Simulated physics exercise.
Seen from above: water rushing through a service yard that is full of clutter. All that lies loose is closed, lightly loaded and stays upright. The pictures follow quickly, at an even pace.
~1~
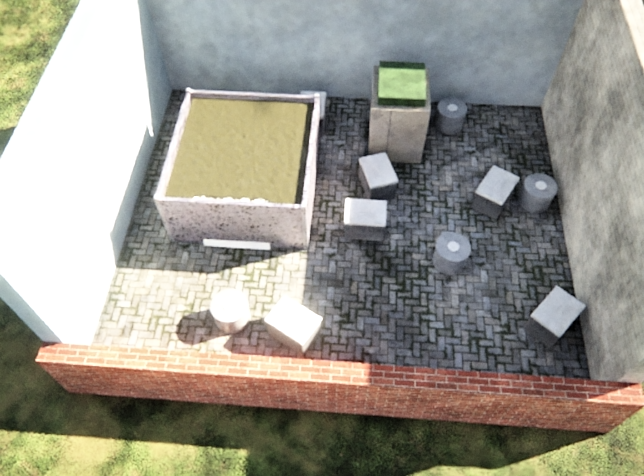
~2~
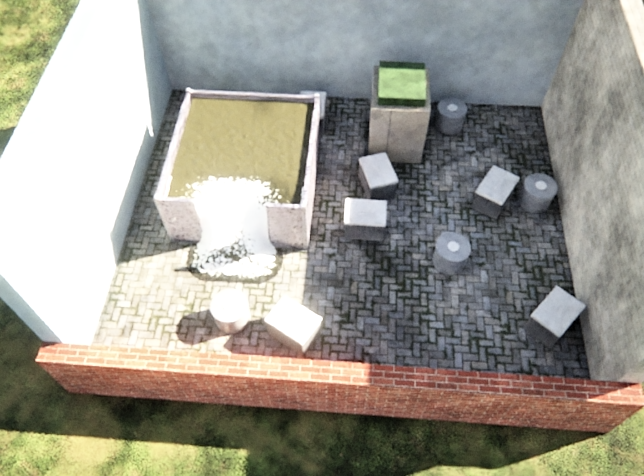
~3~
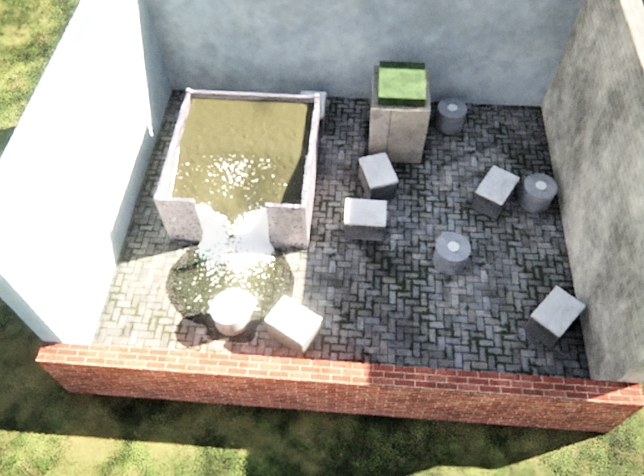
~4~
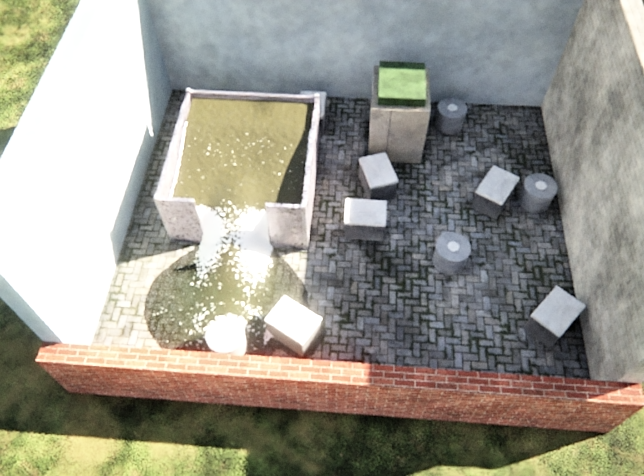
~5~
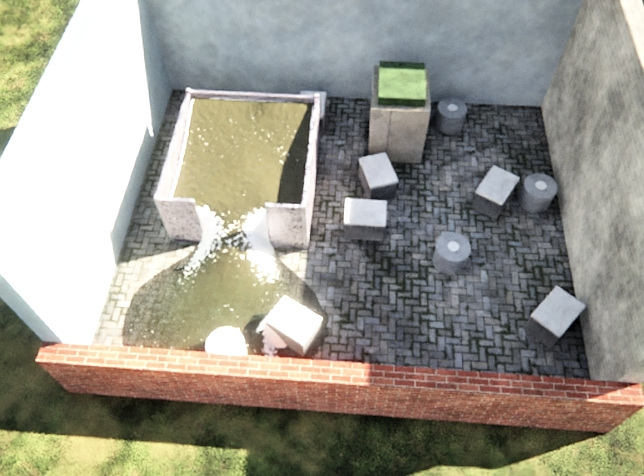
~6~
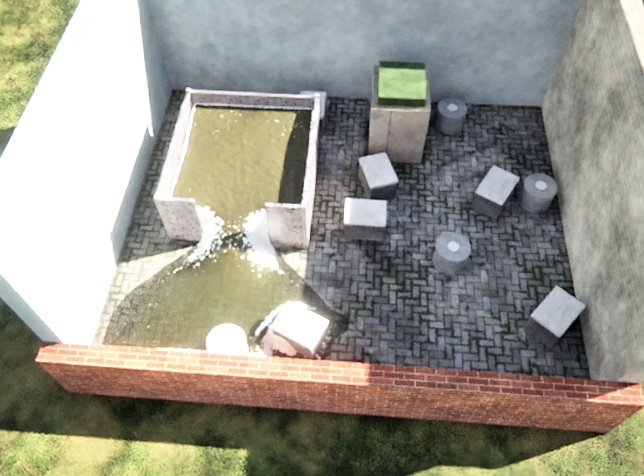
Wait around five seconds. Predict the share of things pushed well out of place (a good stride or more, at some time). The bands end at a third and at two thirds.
Share: Between one and two thirds.
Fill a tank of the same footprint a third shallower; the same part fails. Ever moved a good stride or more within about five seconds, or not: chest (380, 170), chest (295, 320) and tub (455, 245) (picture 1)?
In turn: Short of that, shifted that much, never so far.
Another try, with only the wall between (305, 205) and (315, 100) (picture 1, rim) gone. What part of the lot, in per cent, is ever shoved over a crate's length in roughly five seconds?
I make it 90 per cent.
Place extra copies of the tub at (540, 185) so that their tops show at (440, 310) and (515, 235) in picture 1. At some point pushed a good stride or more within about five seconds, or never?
In that order: Pushed that far, shifted that much.
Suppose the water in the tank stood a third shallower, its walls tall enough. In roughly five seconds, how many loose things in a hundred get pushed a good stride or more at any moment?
Near 30 in a hundred.
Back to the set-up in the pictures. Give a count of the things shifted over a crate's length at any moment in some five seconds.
6 of them.
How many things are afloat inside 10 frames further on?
I count 1.
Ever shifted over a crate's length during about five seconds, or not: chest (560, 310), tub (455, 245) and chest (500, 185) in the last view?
In that order: Yes, swept aside, under that.
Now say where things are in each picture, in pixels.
A tub at (229, 305), on the bottom; a chest at (293, 319) rests on the ground; 0 of 10 have shifted, in the first picture.
A tub at (229, 305), on the bottom; a chest at (293, 319) rests on the ground; 0 of 10 have shifted, in the second picture.
A tub at (229, 307), on the bottom; a chest at (293, 319), on the bottom; 0 of 10 have shifted, in the third picture.
A tub at (225, 335) rests on the ground, a stride from its start; a chest at (293, 319), on the bottom; 1 of 10 have shifted, in the fourth picture.
A tub at (225, 344), on the bottom, a stride from its start; a chest at (293, 319), on the bottom; 1 of 10 have shifted, in the fifth picture.
A tub at (226, 342) floats, a stride from its start; a chest at (300, 324), on the bottom, close to its start; 2 of 10 have shifted, in the sixth picture.
A moment on, 1 of 10 are well off their spots; 1 afloat.
Next, 2 of 10 are well off their spots; 1 afloat.
Later, 4 of 10 are well off their spots; 2 afloat.
In the end, 6 of 10 are well off their spots, and 6 have been at some point; 2 afloat.
